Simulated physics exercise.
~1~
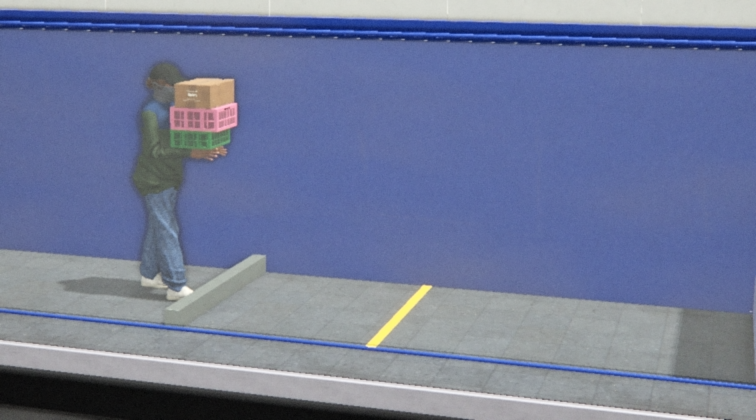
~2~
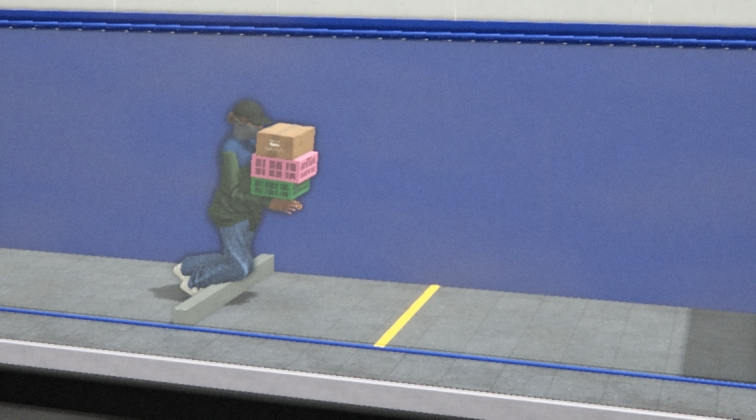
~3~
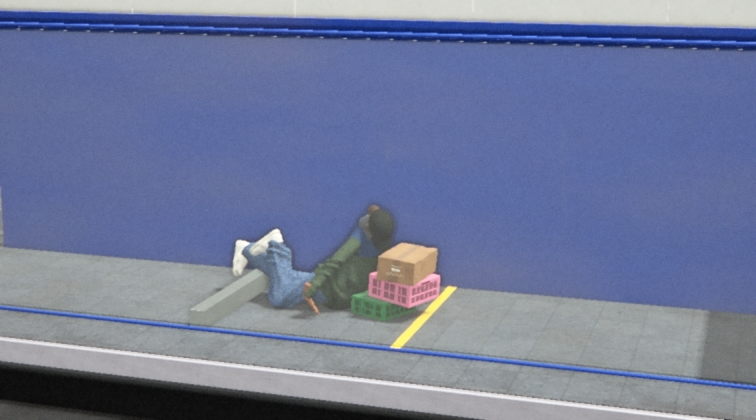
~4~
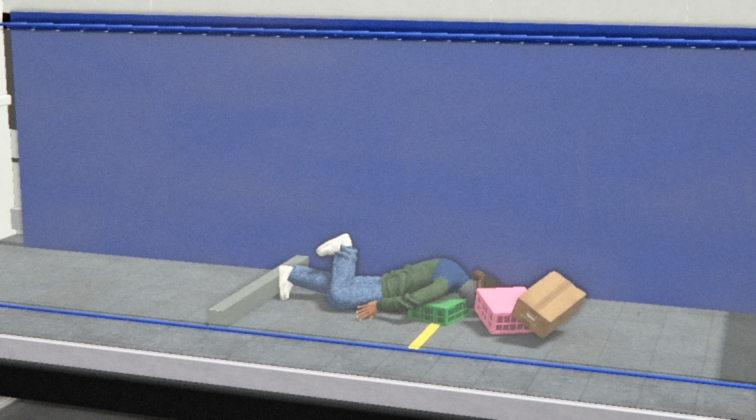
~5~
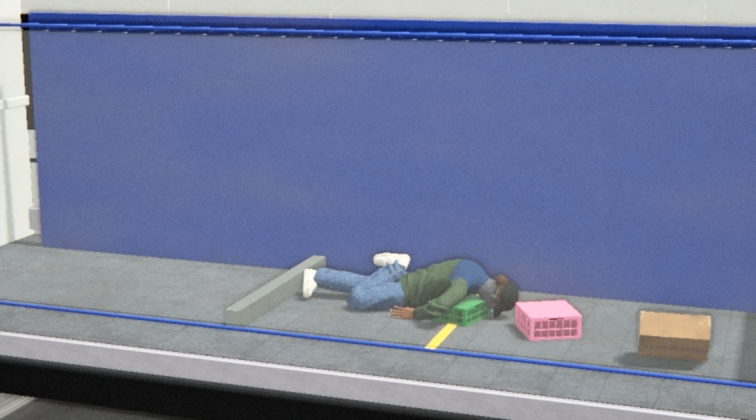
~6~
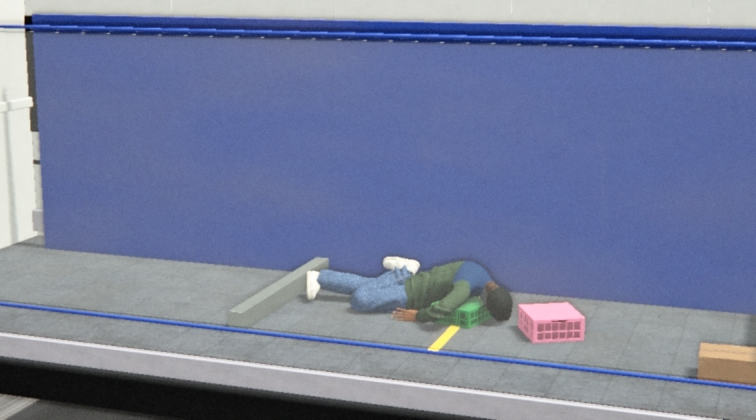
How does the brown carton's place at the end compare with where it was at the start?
At the start the brown carton is on top of the stack the person carries, at the left. By the end it lies on the ground at the far right, beyond the yellow line and the pink crate.
